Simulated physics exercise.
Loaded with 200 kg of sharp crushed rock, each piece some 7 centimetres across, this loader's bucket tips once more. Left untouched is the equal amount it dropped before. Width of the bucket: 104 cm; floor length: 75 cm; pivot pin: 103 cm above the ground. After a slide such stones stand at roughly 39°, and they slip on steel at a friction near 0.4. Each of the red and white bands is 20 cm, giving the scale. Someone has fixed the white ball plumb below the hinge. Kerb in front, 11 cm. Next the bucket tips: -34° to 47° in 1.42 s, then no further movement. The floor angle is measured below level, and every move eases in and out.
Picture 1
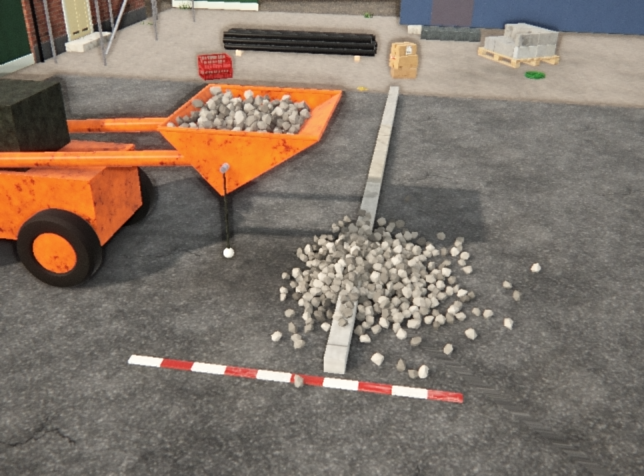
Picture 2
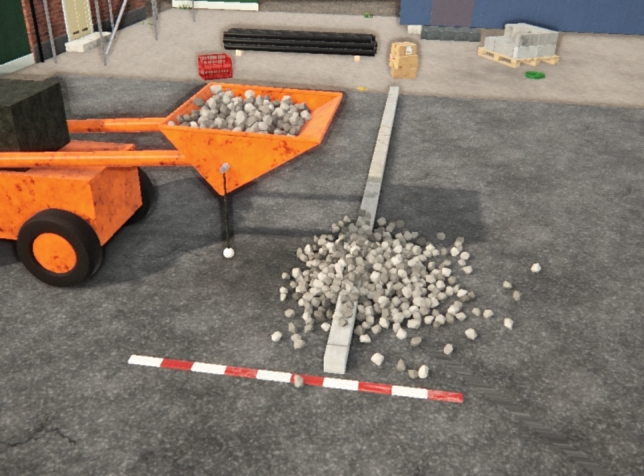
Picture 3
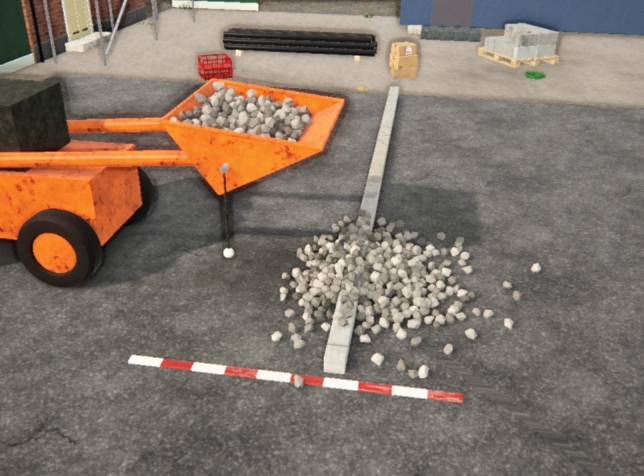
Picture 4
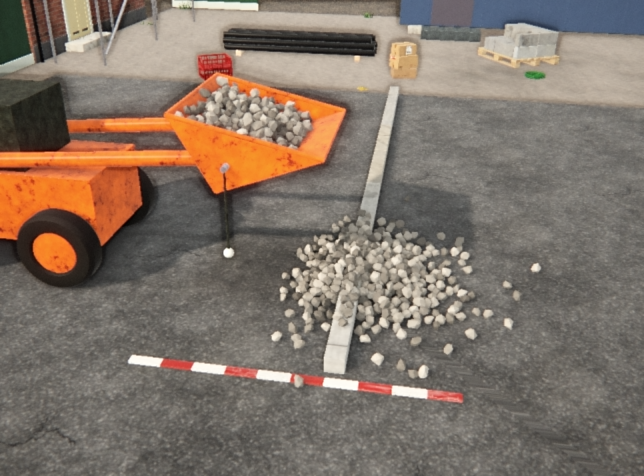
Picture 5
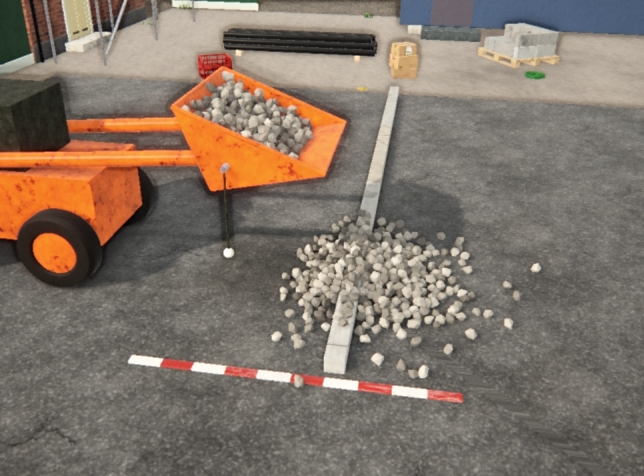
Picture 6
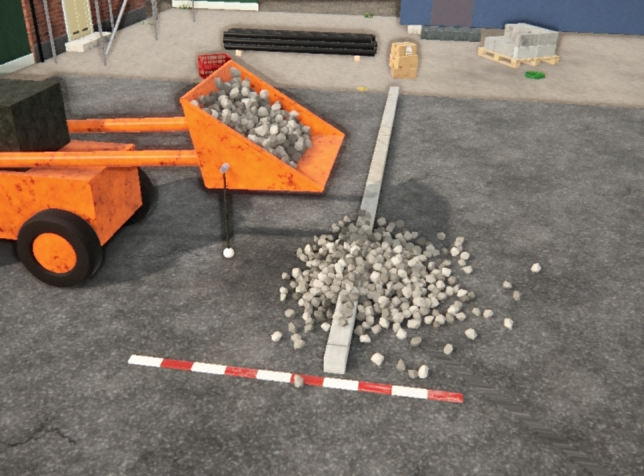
An orange loader held a bucket full of grey stones beside a heap of similar stones lying across a kerb, and the bucket slowly tilted forward, its front lip dipping while the heap stayed still.
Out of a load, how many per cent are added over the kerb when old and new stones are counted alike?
Around 7 per cent.
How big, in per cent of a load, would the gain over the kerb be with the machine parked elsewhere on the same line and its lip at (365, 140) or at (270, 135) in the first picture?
First place: Roughly 60 %; second place: Roughly 0 %.
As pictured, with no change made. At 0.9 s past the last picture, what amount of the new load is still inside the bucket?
About 35 per cent is held.
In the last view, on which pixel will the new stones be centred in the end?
(318, 260).
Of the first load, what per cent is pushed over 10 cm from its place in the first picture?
Near 0 per cent, I reckon.
Then, 0.5 s after the last picture the floor is at 34°; in per cent of one load, 100 in the bucket, 41 on this side of the kerb, 59 over the kerb; the foremost stones are at (497, 295).
Then, 0.9 s after the last picture the floor is at 47°; in per cent of one load, 33 in the bucket, 108 on this side of the kerb, 60 over the kerb; the foremost stones are at (497, 295).
Then, 1.3 s after the last picture the floor is at 47°; in per cent of one load, 0 in the bucket, 136 on this side of the kerb, 64 over the kerb; the foremost stones are at (497, 295).
Then, 3.7 s after the last picture the floor is at 47°; in per cent of one load, 0 in the bucket, 134 on this side of the kerb, 66 over the kerb; the foremost stones are at (497, 295). Net gain over the kerb, 7.
